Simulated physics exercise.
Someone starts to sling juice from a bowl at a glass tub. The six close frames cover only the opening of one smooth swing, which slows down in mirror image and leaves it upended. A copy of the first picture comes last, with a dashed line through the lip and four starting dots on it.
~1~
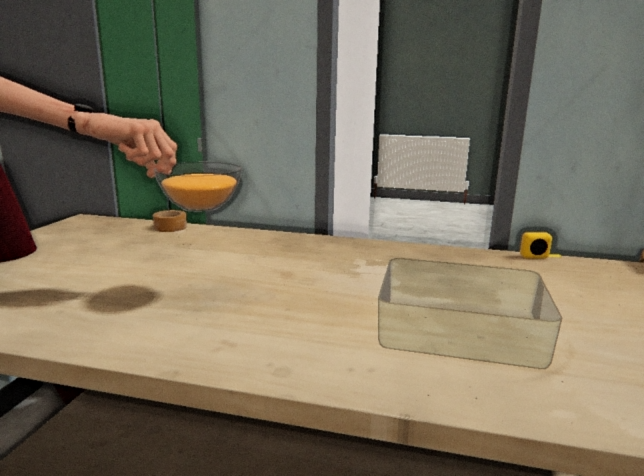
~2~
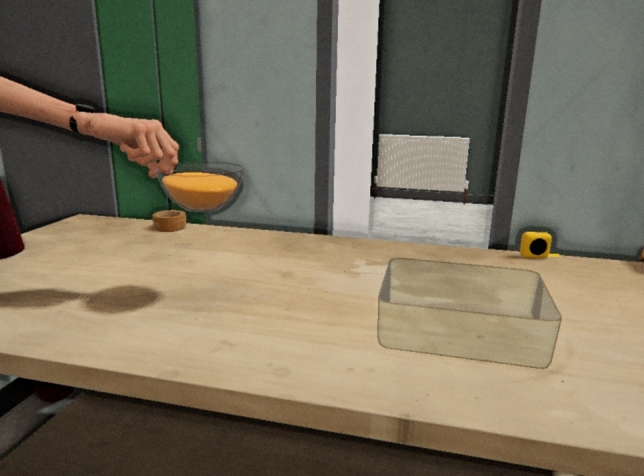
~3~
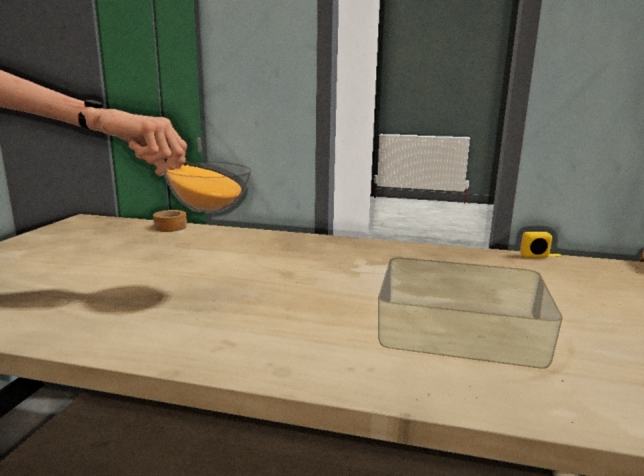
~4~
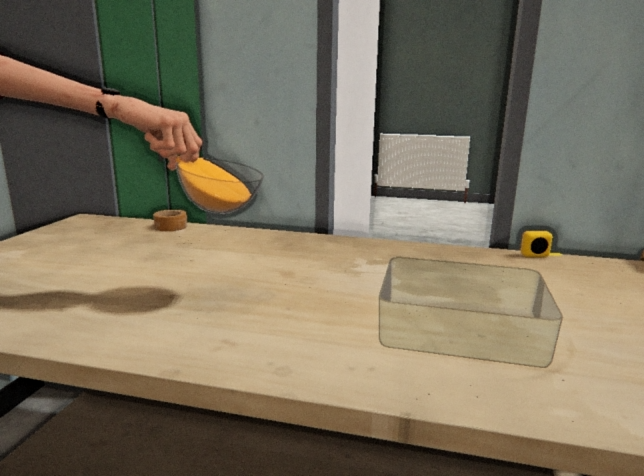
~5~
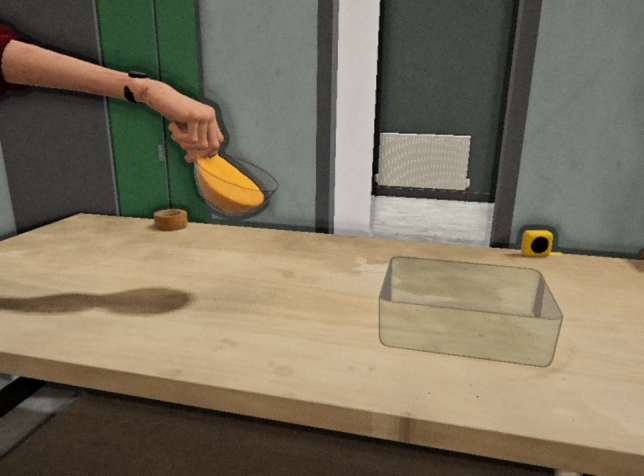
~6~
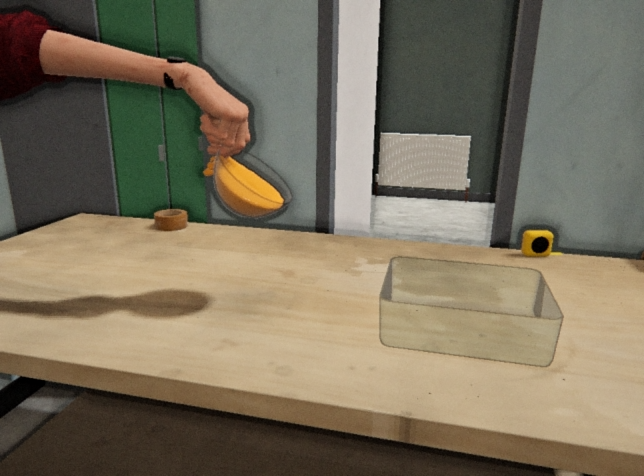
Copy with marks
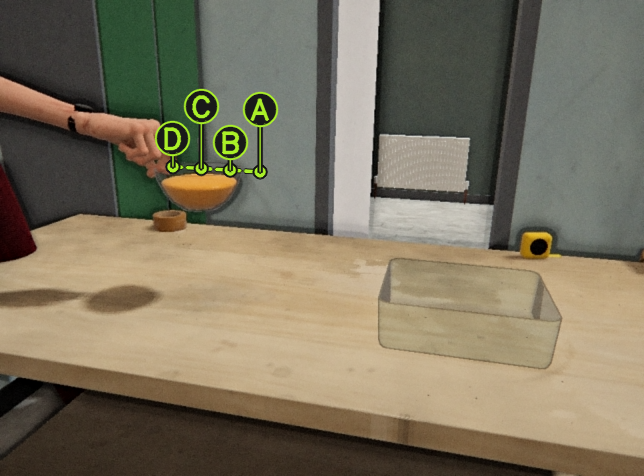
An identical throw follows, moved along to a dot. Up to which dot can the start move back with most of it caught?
Use dot A.
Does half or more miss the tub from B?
Yes, it does.
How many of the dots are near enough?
One of them.
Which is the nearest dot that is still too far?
B.
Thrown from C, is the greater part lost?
Yes, that goes wrong.
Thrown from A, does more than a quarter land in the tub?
Yes, clearly.
On the marked copy, A at (260, 171); B at (230, 170); C at (201, 168); D at (172, 166).
For dot A, about 66 % lands in the tub, 15 % falls short and 20 % goes beside or beyond.
For dot B, about 13 % lands in the tub, 81 % falls short and 5 % goes beside or beyond.
For dot C, about 0 % lands in the tub, 97 % falls short and 3 % goes beside or beyond.
For dot D, about 0 % lands in the tub, 100 % falls short.
